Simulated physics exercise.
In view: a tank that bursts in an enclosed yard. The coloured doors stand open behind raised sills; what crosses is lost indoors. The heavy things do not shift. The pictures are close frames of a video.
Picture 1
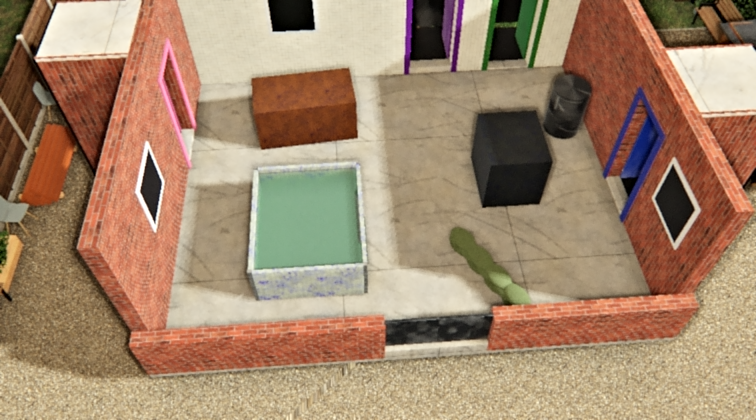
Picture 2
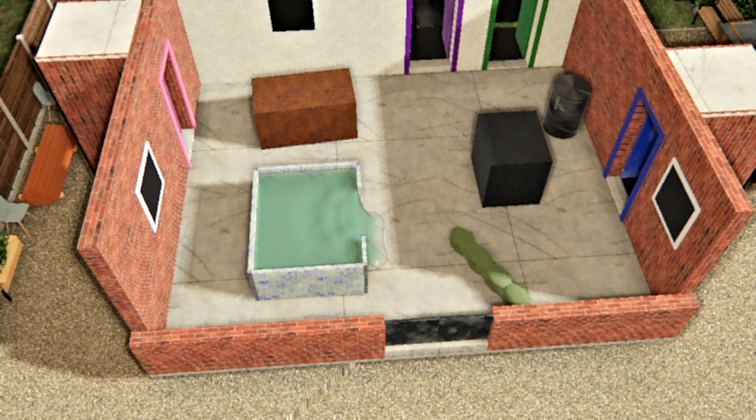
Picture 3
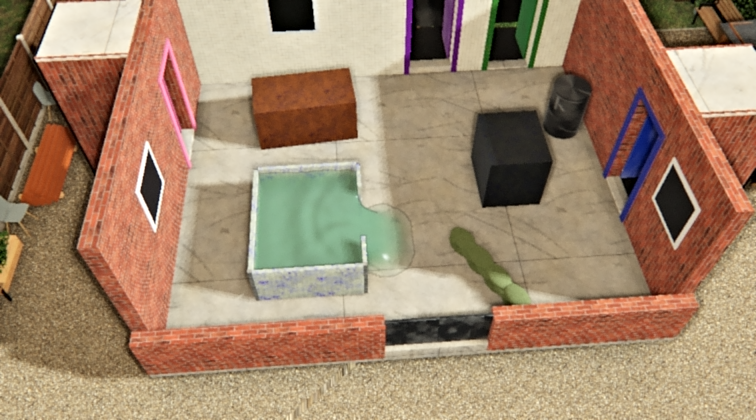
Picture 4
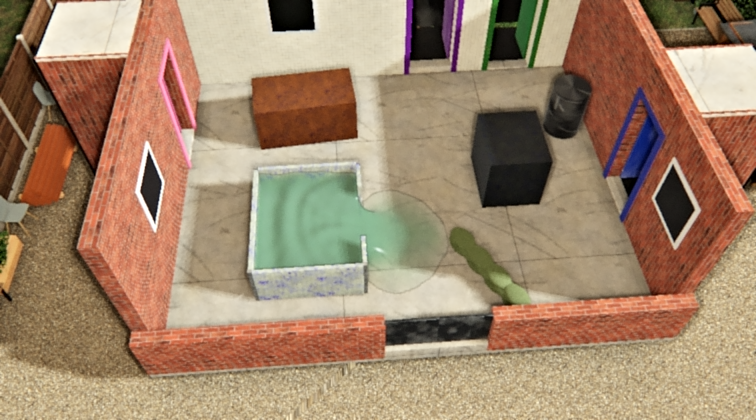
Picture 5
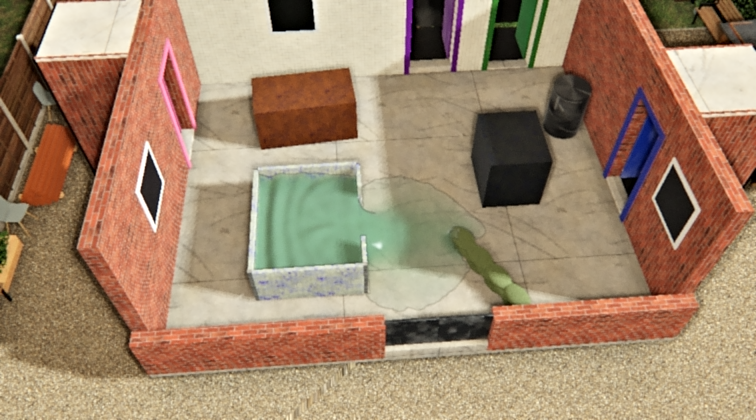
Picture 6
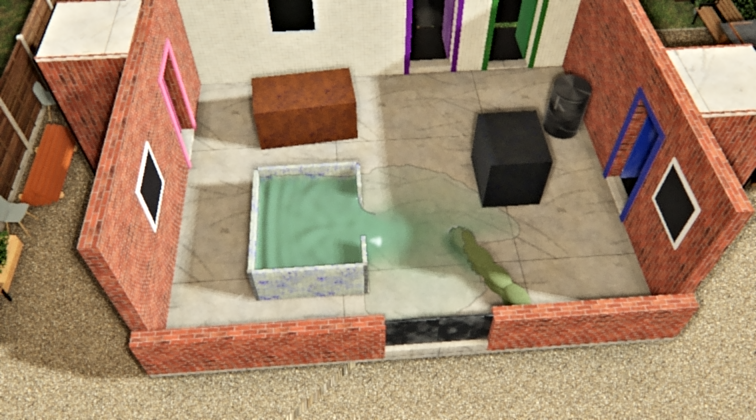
In the video, a tank of still green water in a brick-walled yard opens on its right side, and water pours through the gap, spreading rightward across the paving past a green, cactus-like object toward a black block.
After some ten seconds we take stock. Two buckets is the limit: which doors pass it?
The blue door floods; the pink door holds within the limit; the purple door holds within the limit; the green door floods.
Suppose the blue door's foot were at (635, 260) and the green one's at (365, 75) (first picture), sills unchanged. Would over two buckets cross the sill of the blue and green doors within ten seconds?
One by one: Blue door takes more, green door floods.
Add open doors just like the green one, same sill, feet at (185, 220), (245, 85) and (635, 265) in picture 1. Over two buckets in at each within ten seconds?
In that order: Keeps below it, lets less in, goes over.
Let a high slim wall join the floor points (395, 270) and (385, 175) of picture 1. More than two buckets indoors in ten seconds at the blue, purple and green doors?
Then: Blue holds, purple holds, green stays under.
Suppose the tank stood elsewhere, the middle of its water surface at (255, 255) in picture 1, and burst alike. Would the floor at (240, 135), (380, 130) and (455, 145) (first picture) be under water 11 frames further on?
As listed: Not flooded, clear, covered.
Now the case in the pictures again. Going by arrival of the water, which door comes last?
The pink door.
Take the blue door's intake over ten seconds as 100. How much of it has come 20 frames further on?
About 65 per cent.
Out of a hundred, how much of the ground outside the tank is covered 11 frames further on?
I make it 35 per cent.
A moment on, water covers 25 % of the floor; the blue door wet at the sill, nothing in, the pink door not reached, the purple door not reached, the green door not reached.
Next, water covers 35 % of the floor; the blue door over two buckets in, the pink door not reached, the purple door not reached, the green door not reached.
Then, water covers 50 % of the floor; the blue door far over two buckets in, the pink door not reached, the purple door wet at the sill, nothing in, the green door under two buckets in.
Later, water covers 80 % of the floor; the blue door far over two buckets in, the pink door not reached, the purple door wet at the sill, nothing in, the green door over two buckets in.
In the end, water covers 95 % of the floor; the blue door far over two buckets in, the pink door wet at the sill, nothing in, the purple door wet at the sill, nothing in, the green door over two buckets in.
